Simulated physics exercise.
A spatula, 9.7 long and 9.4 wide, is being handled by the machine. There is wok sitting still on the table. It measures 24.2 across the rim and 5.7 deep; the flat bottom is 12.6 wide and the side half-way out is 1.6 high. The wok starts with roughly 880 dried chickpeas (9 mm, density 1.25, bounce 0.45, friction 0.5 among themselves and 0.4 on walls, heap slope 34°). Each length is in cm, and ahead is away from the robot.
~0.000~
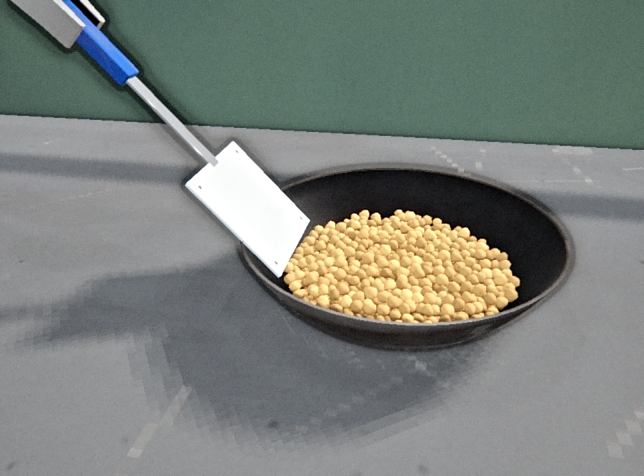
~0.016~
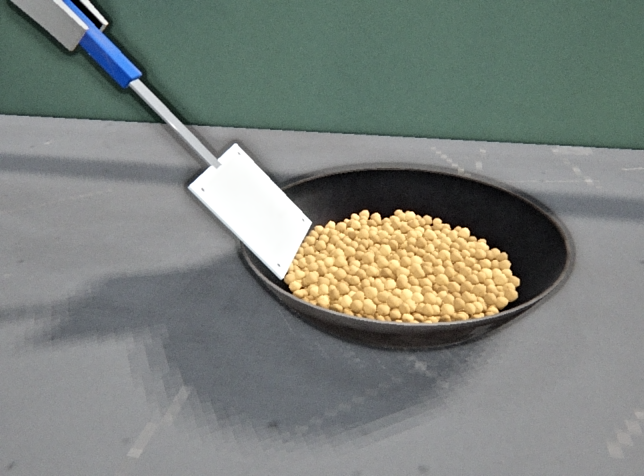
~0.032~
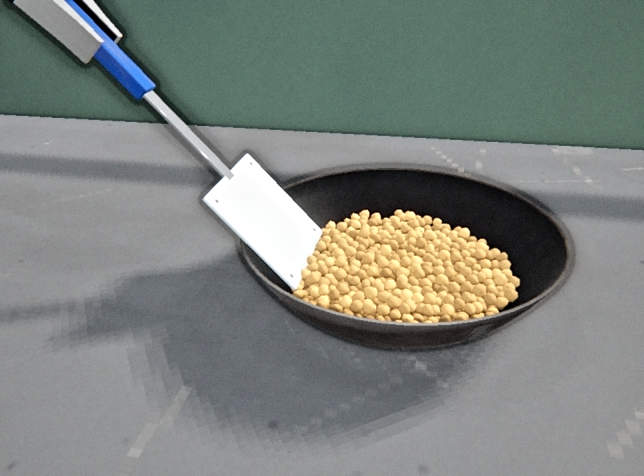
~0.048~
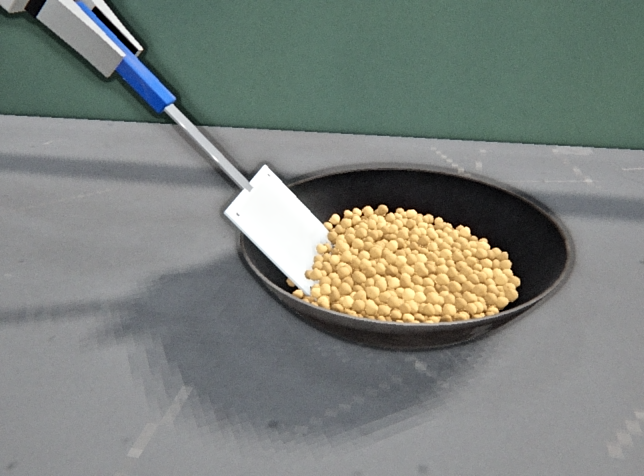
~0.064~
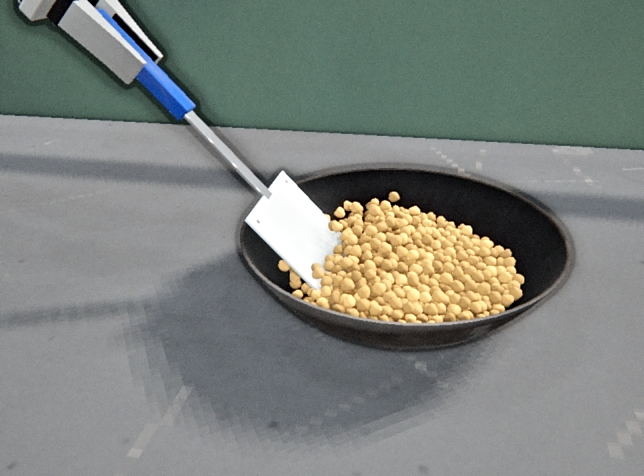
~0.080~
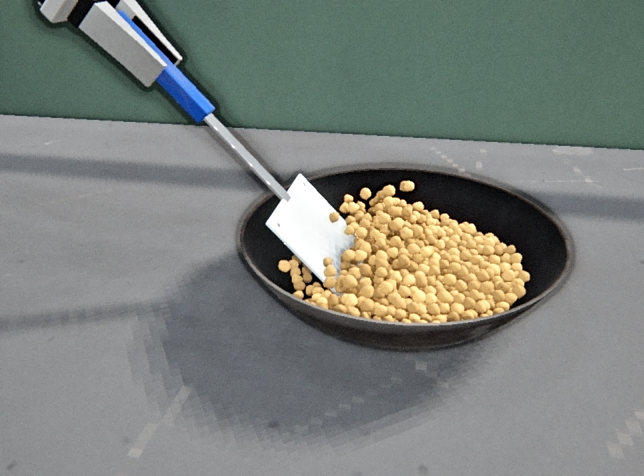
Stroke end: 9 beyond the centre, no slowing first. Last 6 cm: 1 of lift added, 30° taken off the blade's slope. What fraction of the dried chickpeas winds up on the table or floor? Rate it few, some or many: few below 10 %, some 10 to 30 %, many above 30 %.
Many, above 30 %.
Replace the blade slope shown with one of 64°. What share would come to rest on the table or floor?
50 %.
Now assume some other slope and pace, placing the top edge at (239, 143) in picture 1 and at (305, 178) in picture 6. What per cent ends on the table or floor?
It works out to about 45 %, more or less.
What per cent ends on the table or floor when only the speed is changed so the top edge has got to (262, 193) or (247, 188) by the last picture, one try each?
30 % and 15 %.
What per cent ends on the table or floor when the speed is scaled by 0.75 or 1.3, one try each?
Close to 35 and 45 percent respectively.
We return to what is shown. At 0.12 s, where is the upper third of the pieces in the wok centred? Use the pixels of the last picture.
It sits at about (427, 249).
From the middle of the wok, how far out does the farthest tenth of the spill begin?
Around 35 centimetres.
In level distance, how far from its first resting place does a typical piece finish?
The answer is about 7 cm.
By 0.12 s, sloping 47°, highest piece 11 above the table; 873 in the wok, 2 on the blade or in flight.
By 0.16 s, sloping 36°, highest piece 13 above the table; 869 in the wok, 6 on the blade or in flight.
By 0.38 s, sloping 17°, highest piece 12 above the table; 519 in the wok, 152 on the table or floor, 204 on the blade or in flight.
By 1.43 s, sloping 17°, highest piece 5 above the table; 519 in the wok, 356 on the table or floor.
Final count, 519 in the wok, 356 on the table or floor. That is 41 % on the table or floor.
